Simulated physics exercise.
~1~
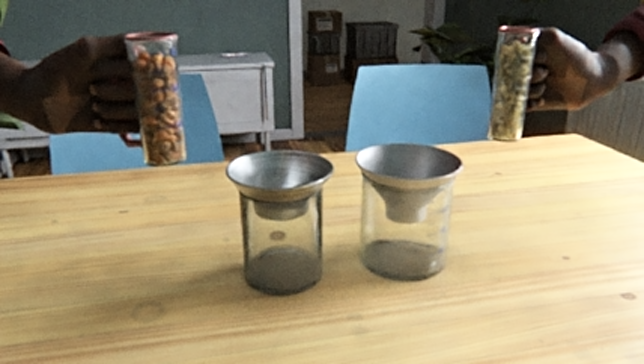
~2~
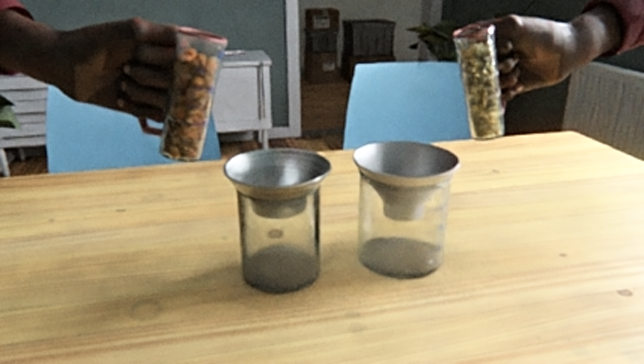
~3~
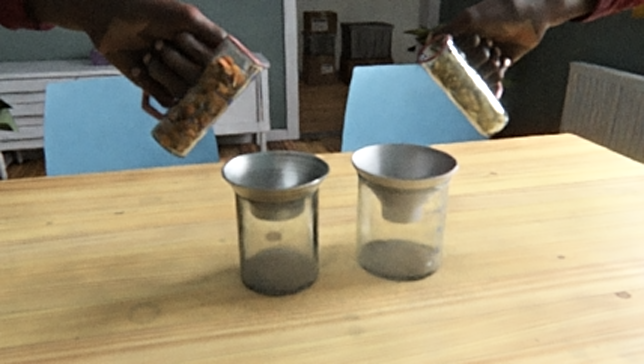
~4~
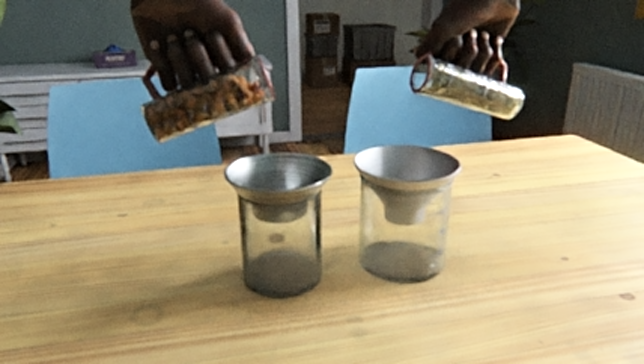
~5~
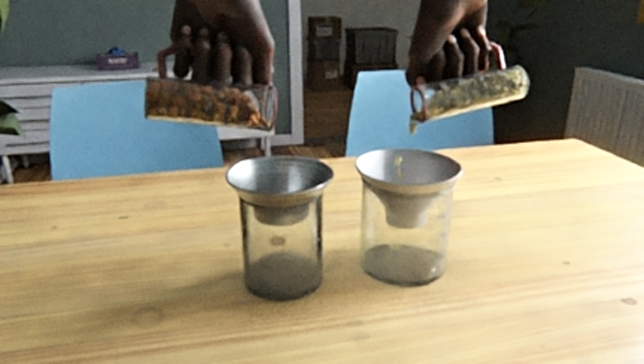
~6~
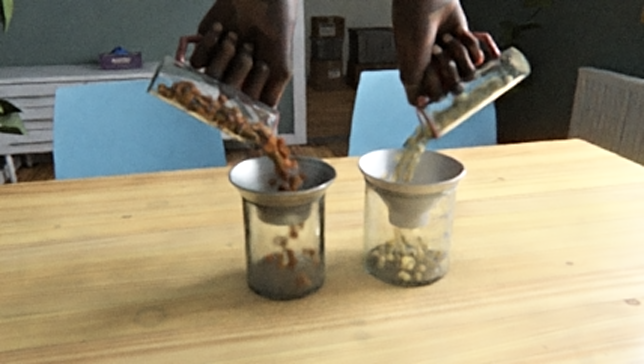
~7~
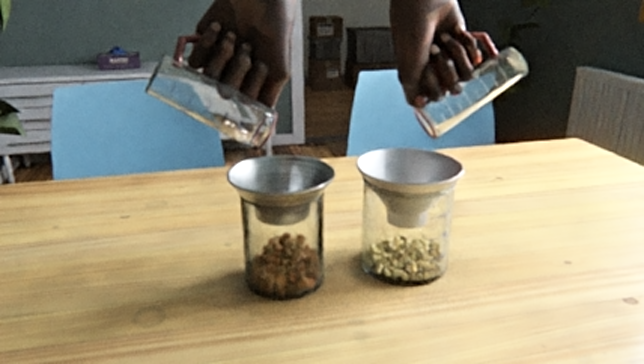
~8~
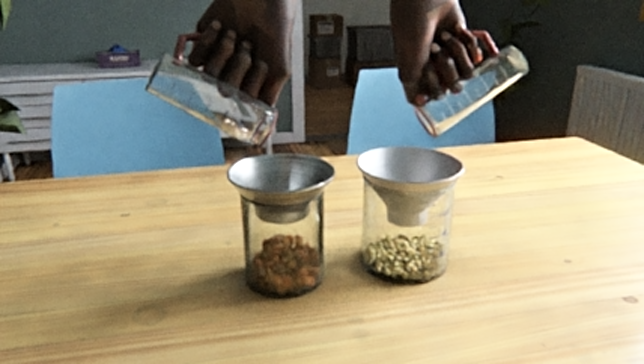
On a wooden table, two hands tip cups through funnels until both jars hold everything.
